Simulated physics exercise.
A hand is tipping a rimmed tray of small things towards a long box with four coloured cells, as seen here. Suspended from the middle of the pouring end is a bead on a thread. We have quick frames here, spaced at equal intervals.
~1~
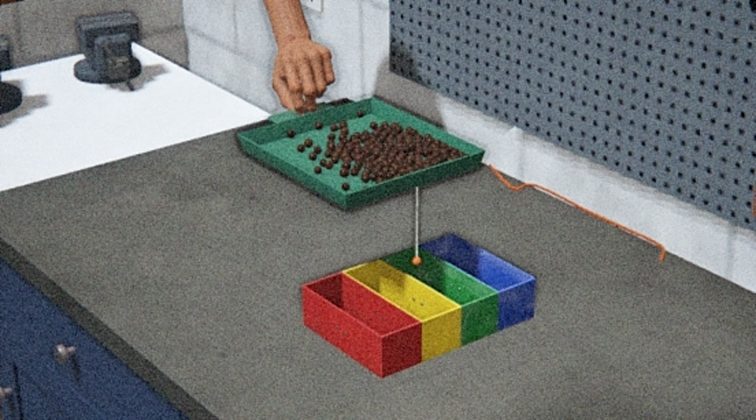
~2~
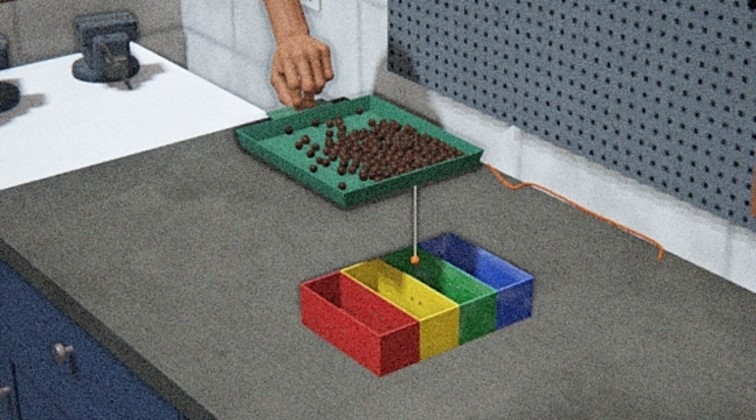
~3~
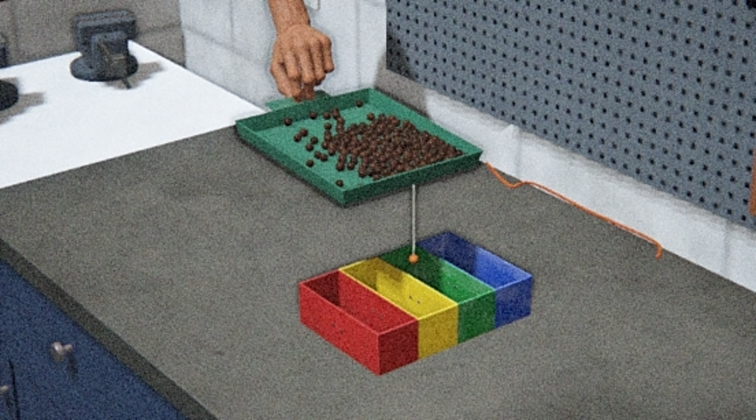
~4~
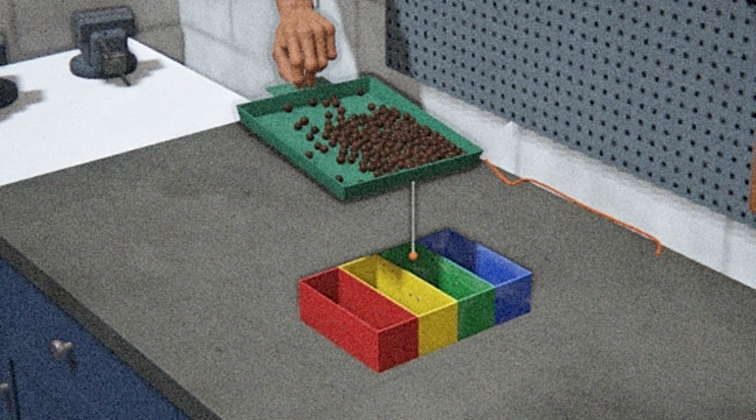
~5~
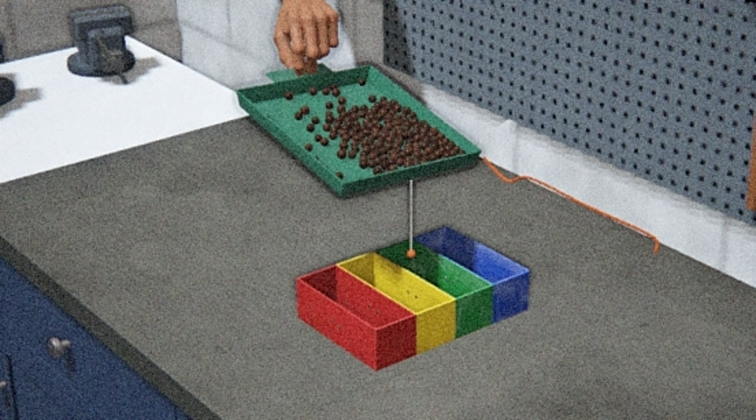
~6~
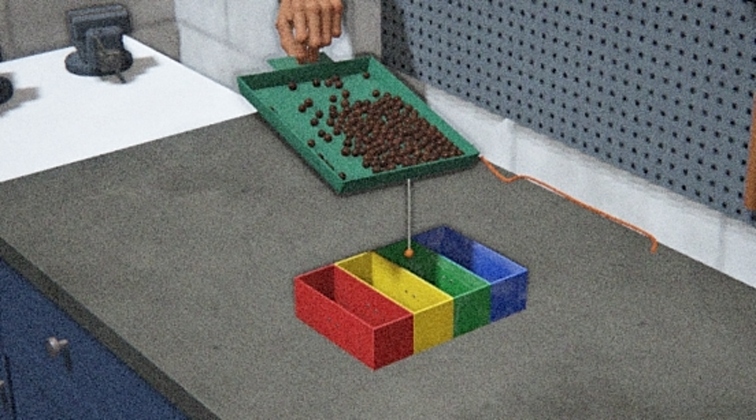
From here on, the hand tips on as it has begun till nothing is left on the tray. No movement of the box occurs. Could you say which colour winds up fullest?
The blue cell winds up fullest.
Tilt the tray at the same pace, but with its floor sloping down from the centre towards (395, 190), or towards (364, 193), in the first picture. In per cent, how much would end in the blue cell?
I'd put it at some 10 % and then some 0 %.
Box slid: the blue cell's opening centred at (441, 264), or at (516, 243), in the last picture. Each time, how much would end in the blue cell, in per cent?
Trial 1 30%, trial 2 10%.
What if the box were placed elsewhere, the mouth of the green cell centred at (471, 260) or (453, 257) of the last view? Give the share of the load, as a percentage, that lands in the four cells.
About 90% and about 90%.
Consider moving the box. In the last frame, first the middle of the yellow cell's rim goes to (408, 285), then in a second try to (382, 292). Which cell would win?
Taking the two placings in order, you'd get blue and then the blue one.
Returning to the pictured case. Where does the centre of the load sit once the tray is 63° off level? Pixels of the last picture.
Mark it at roughly (437, 155) in the final frame.
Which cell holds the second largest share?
It is the cell in green.
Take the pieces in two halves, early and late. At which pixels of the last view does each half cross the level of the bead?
(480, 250) first, (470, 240) later.
Shortly afterwards, tray tipped steeply; the bulk on the tray; only a few in the blue cell; only a few in the green cell; a little falling or outside the box.
Next, tray tipped past a quarter turn; only a few on the tray; near half in the blue cell; near a quarter in the green cell; near a third falling or outside the box.
Some moments later, tray tipped past a quarter turn; near half in the blue cell; near a quarter in the green cell; only a few in the yellow cell; near a third falling or outside the box.
In the end, tray tipped past a quarter turn; near half in the blue cell; near a quarter in the green cell; only a few in the yellow cell; none at all in the red cell; near a third outside the box.
